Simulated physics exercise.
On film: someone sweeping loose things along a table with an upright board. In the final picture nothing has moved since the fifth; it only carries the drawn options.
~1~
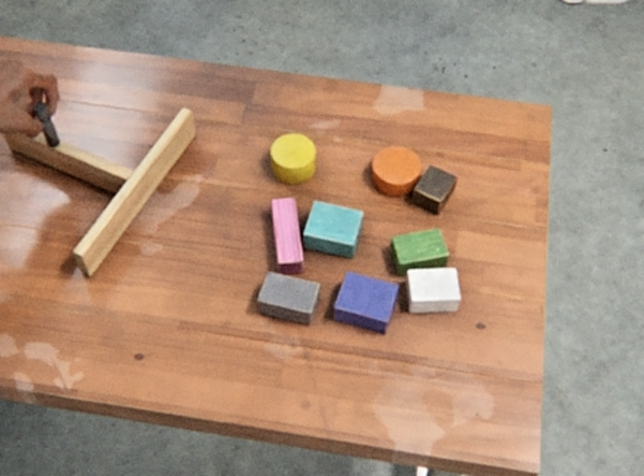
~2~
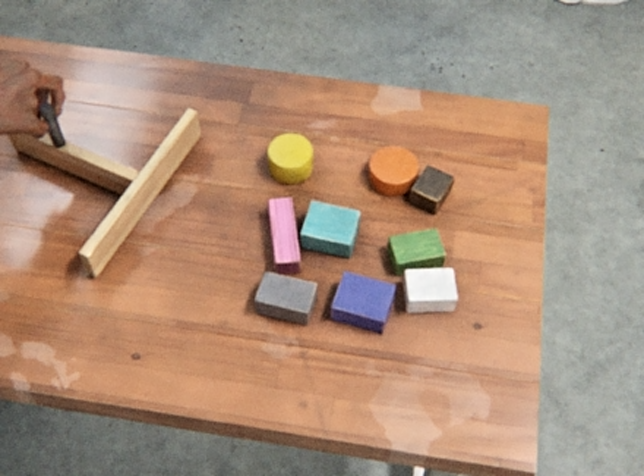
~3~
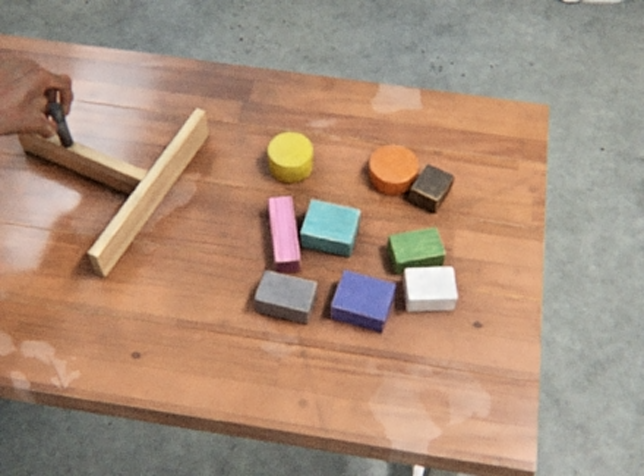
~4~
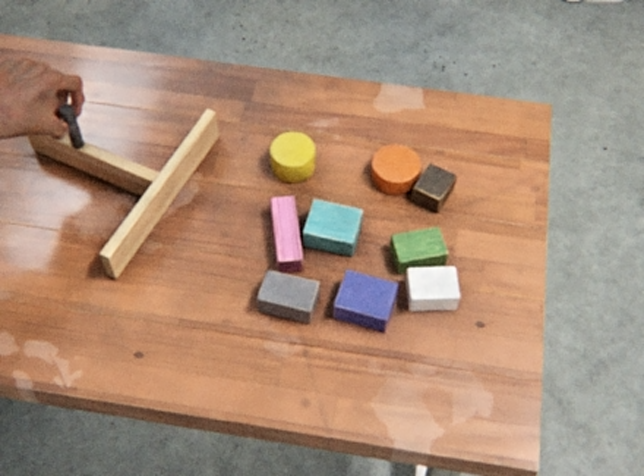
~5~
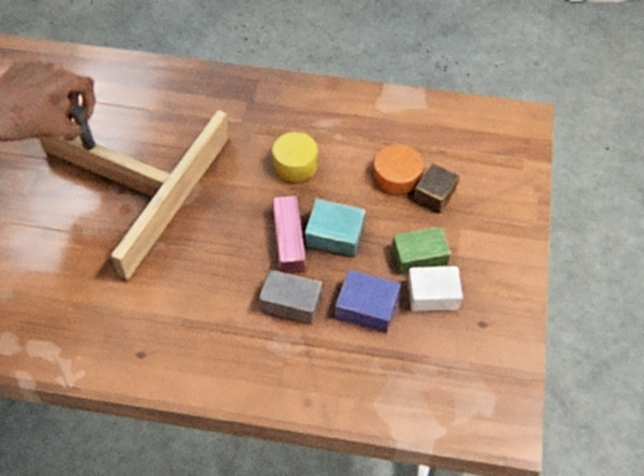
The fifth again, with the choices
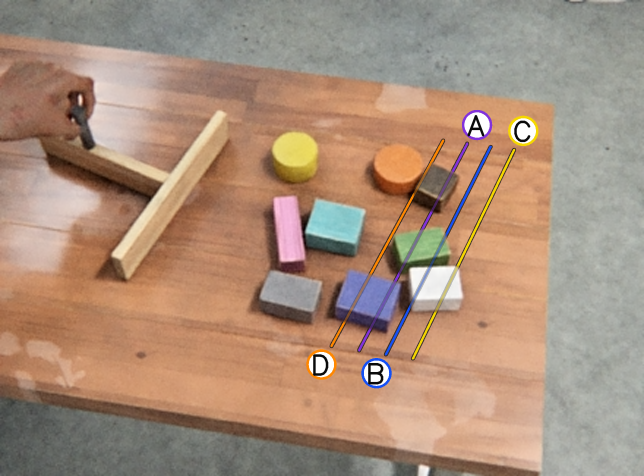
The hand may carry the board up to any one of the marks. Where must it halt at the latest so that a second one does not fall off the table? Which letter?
Line C.
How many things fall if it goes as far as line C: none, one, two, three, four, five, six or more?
One.
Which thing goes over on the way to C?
The green block.
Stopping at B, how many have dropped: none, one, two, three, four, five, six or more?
In all, none.
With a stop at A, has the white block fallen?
By then, no.
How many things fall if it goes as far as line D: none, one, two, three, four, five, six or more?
In all, none.
On the marked copy, A at (417, 239); B at (442, 243); C at (468, 246); D at (392, 236).
Following C. Soon after the start, board (276, 195); yellow tin (334, 170); pink stick (295, 236).
Later, board (383, 210); green block (482, 267); black block (463, 198).
In the end, board (468, 222); green block over the edge; black block (541, 214); one fallen.
As for the rest, A is within the limit but short; B is within the limit but short; D is within the limit but short.
